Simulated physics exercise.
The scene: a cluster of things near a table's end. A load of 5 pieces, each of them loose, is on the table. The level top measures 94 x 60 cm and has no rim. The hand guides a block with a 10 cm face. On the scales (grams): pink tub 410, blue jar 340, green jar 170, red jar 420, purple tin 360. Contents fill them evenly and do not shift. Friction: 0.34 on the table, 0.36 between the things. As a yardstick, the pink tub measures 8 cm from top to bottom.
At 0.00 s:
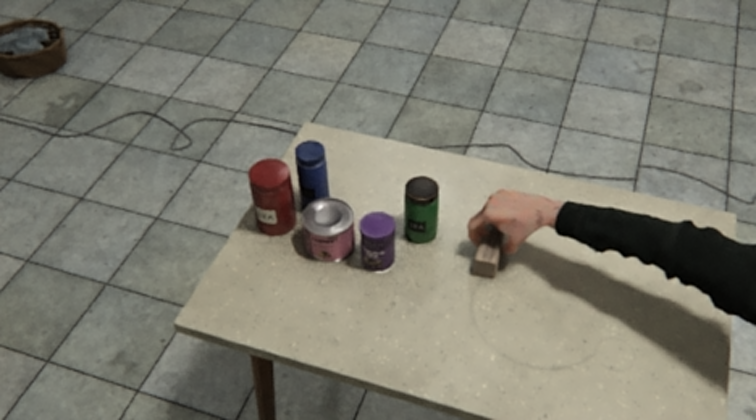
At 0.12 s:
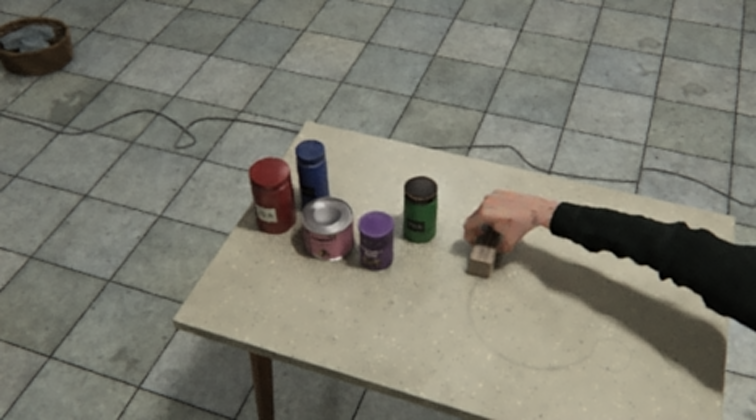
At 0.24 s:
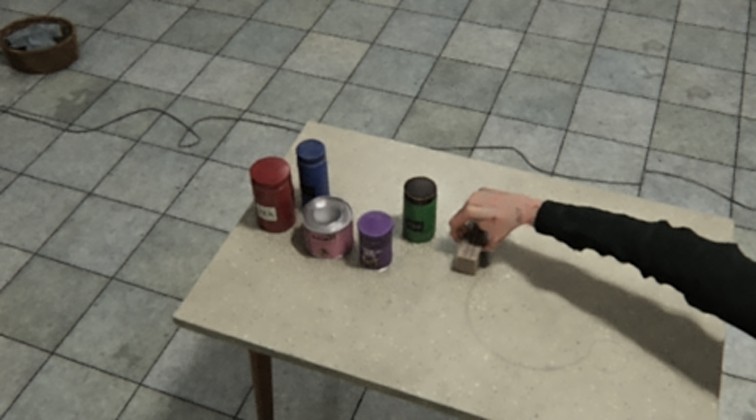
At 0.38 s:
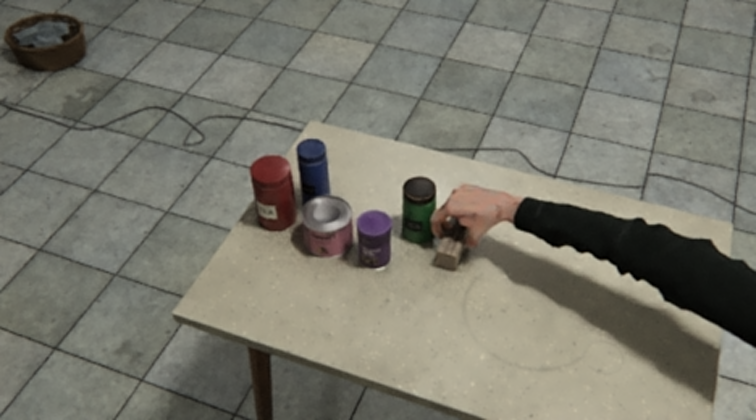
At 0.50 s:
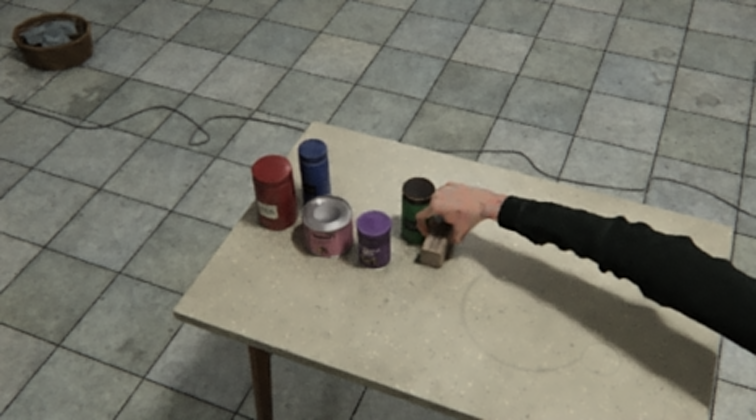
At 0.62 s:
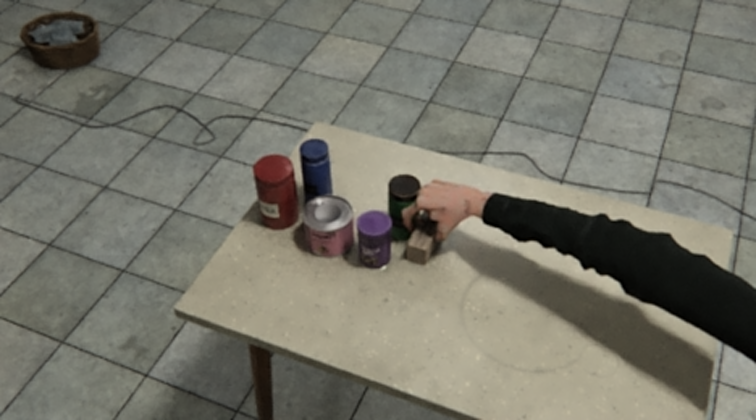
On a pale tabletop above a tiled floor, red, blue, green, pink and purple containers stand clustered near the left end, with a hand holding a small block to their right. The hand slides the block leftward toward the group, then the green container shifts slightly left beside the purple one.
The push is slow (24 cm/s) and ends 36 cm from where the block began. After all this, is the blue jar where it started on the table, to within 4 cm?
The blue jar ends elsewhere.
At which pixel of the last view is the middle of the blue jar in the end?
At about (273, 162).
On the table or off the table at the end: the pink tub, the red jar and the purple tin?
The pink tub ends on the table; the red jar finishes off the table; the purple tin ends on the table.
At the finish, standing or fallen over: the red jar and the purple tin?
The red jar falls over; the purple tin keeps standing.
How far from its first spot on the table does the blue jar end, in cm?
Some 10 cm.
By 1.32 s, block slid 29 cm; blue jar 4 cm from its spot near (301, 171); green jar 20 cm from its spot; pink tub 5 cm from its spot.
By 1.92 s, block slid 36 cm; red jar now off the table; blue jar 10 cm from its spot near (273, 162); green jar 27 cm from its spot.
When it is over (2.4 s), off the table, red jar; not toppled but over 4 cm from the start, pink tub, blue jar and green jar; purple tin within 4 cm of the start. End places, in pixels of the last picture, blue jar near (273, 162).
